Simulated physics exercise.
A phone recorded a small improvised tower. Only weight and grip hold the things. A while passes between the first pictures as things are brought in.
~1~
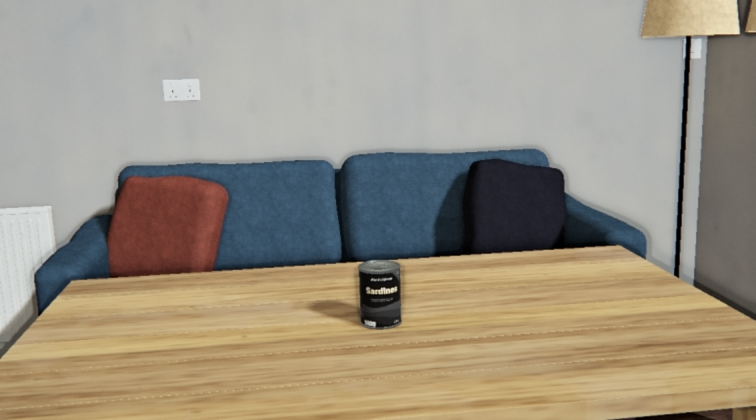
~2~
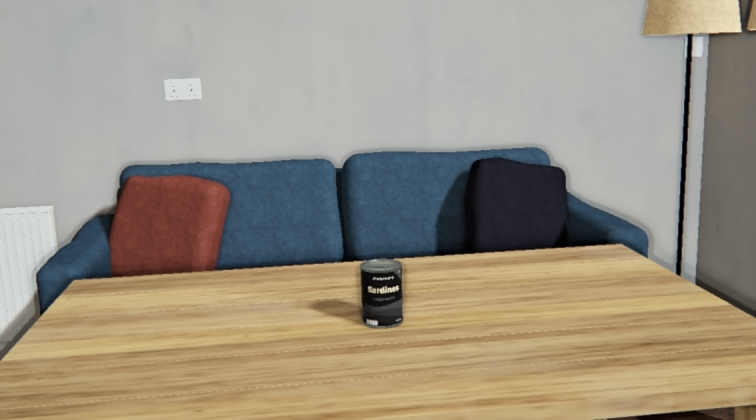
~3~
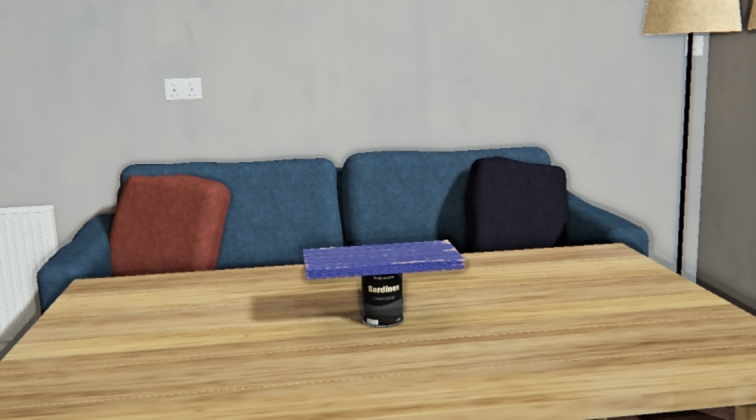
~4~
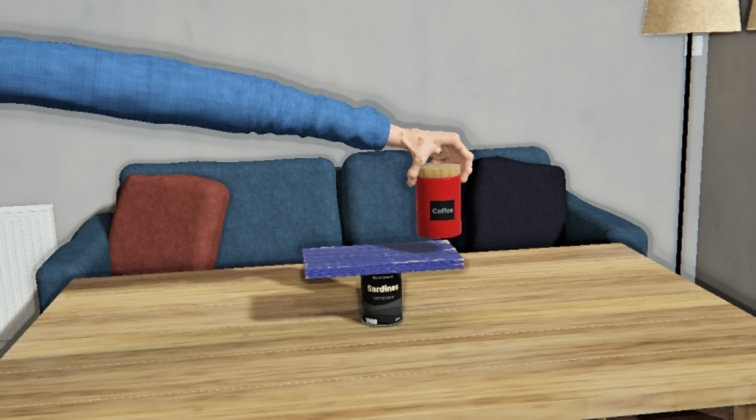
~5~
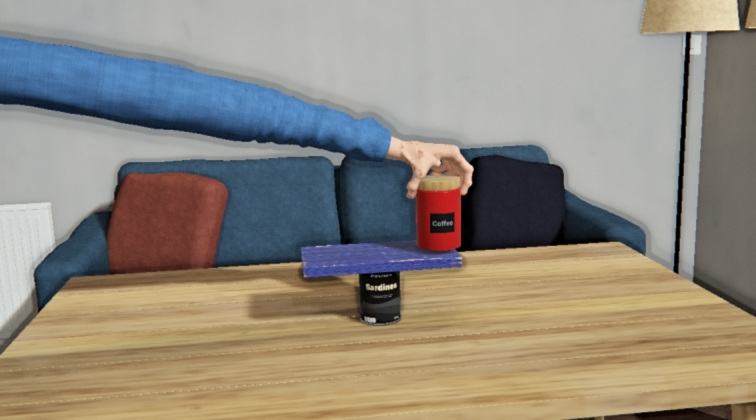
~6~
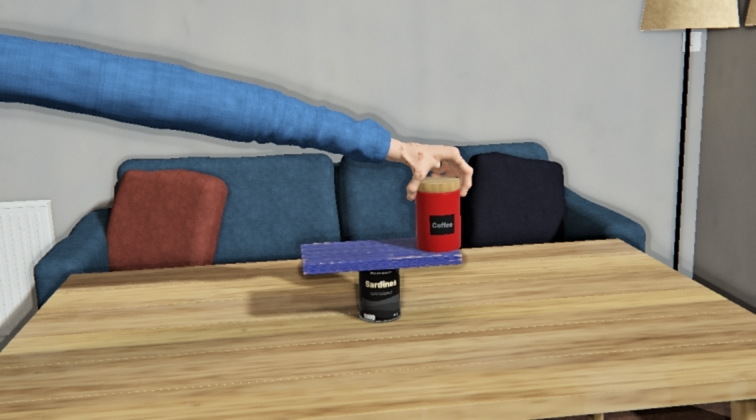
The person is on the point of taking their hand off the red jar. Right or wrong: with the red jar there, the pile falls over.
Right, it falls over.
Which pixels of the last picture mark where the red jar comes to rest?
In the final view it sits at roughly (538, 292).
Then, 0.40 s later than the last frame, red jar now fallen; blue board tilted by 60°.
Then, 0.60 s later than the last frame, blue board tilted by 60°.
When it is over, fallen, red jar and blue board; black tin as before. End places, in pixels of the last picture, red jar near (538, 292). The stack loses its balance.
